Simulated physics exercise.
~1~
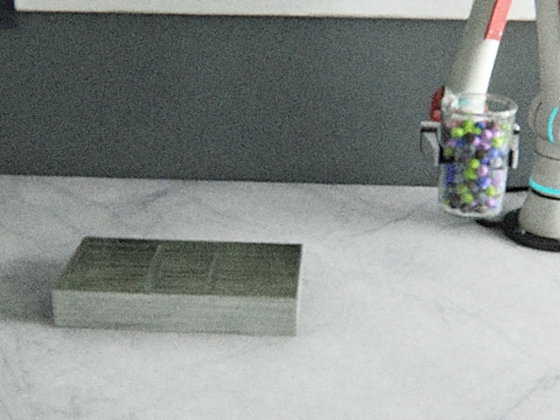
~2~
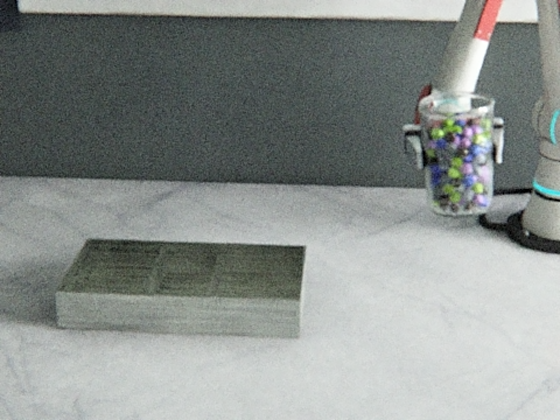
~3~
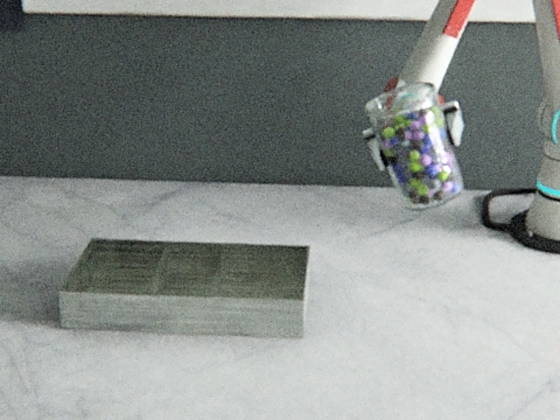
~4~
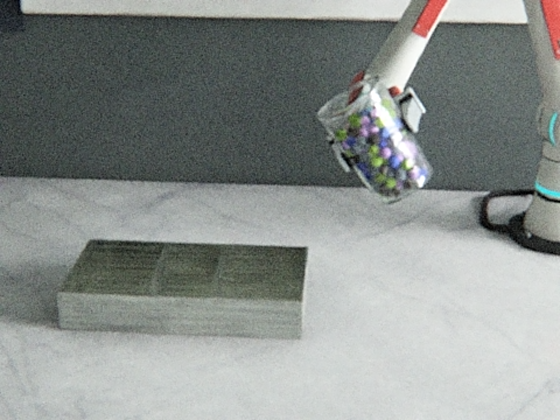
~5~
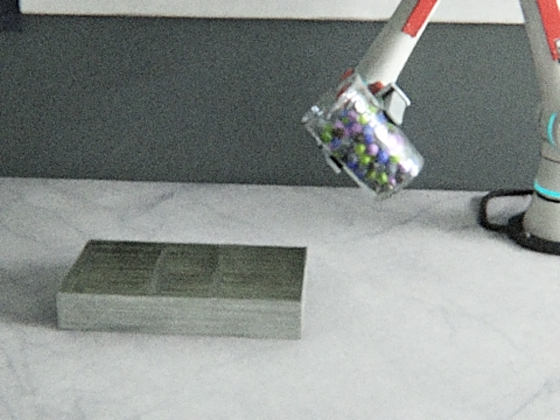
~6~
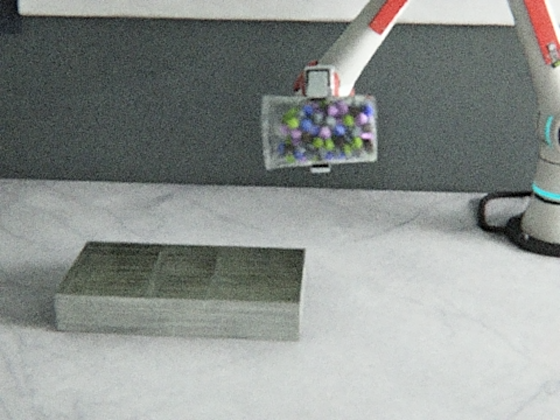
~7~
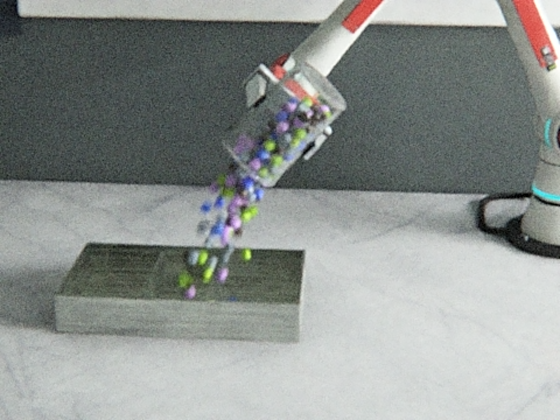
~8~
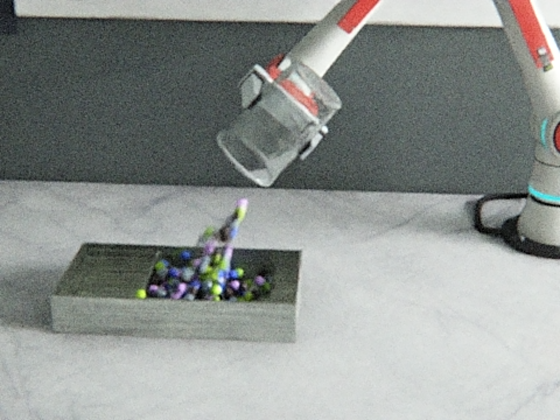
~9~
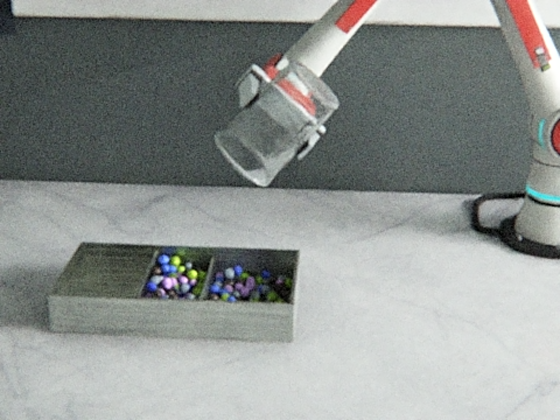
On a pale marbled tabletop against a dark grey wall, seen from the front and slightly above by a gently swaying camera, a long grey box with three compartments sits at the left. At the right, a white and red robot arm grips a clear beaker full of small green, purple, blue and dark round sweets. The arm carries the beaker left, tipping it steadily until it lies on its side, then turns it mouth down. The sweets pour into the box, and the emptied beaker stays tilted above as they settle in the middle and right compartments, while the left looks empty.
